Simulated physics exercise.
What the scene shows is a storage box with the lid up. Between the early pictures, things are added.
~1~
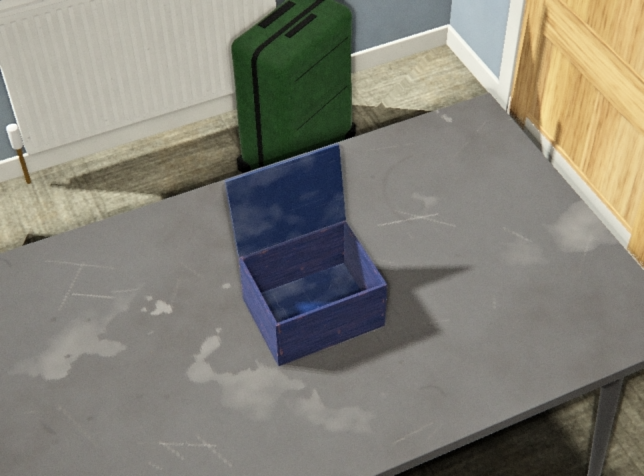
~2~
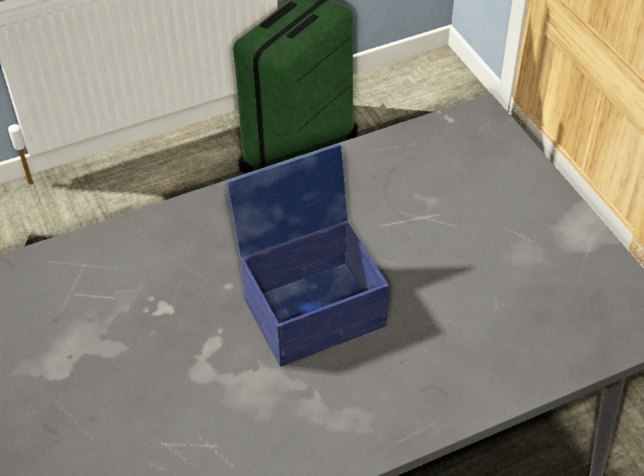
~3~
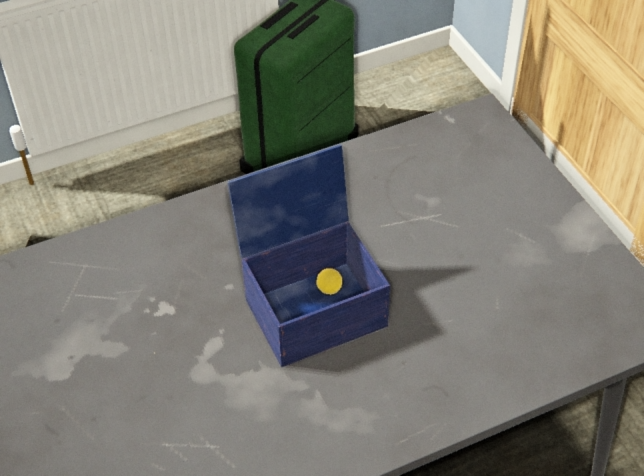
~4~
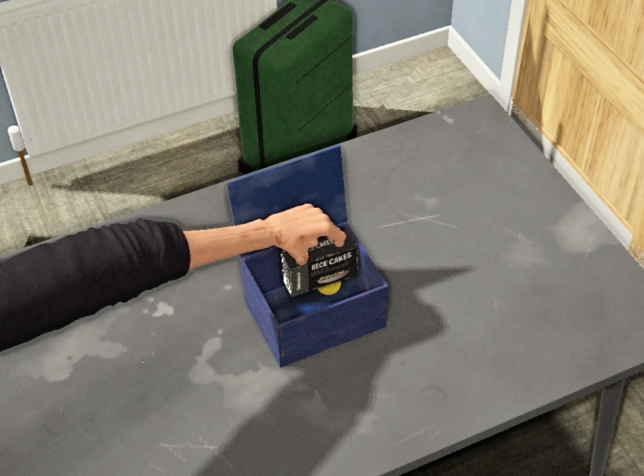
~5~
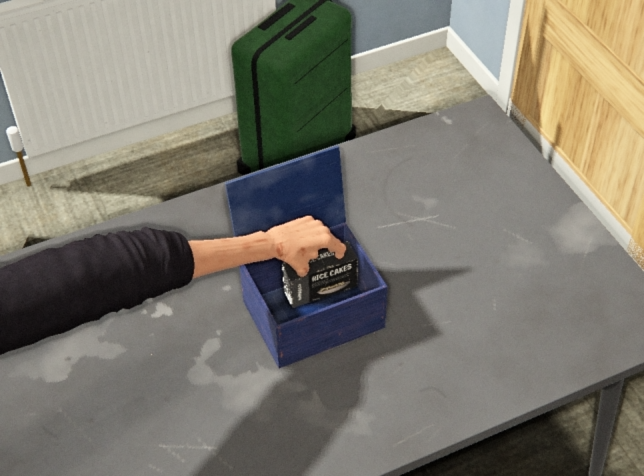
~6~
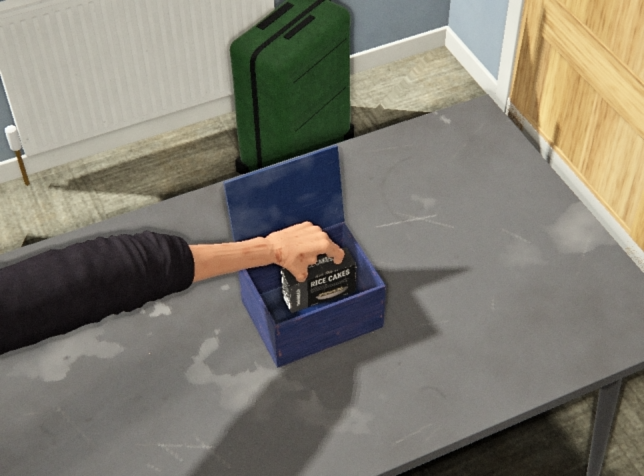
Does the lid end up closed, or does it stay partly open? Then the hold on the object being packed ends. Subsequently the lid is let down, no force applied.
The lid fits.
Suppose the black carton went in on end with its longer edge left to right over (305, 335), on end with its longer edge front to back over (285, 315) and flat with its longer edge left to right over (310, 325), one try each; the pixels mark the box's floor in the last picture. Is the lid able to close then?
In order: Lid stays open, lid stays open, lid shuts.
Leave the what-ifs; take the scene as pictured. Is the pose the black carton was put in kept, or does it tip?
After all that, it keeps its set angle.
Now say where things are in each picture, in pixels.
In the first picture, the last thing is not in view yet.
In the second picture, the last thing is not in view yet.
In the third picture, the last thing is not in view yet; yellow lemon (329, 281).
The fourth picture shows coming down; black carton (320, 264).
The fifth picture shows coming down; black carton (320, 275).
The sixth picture shows in place under the hand; black carton (319, 280).
Then, 0.90 s after the last picture, lid starting down; black carton slid a little near (324, 304); yellow lemon rolled a little.
Then, 1.60 s after the last picture, lid 60° above the rim; black carton slid a little near (324, 304); yellow lemon rolled a little.
Then, 2.20 s after the last picture, lid 16° above the rim; black carton slid a little near (324, 304); yellow lemon rolled a little.
At rest, lid shut; moved from the start, black carton; yellow lemon in place. Seen from the same camera at the end, black carton near (324, 304).
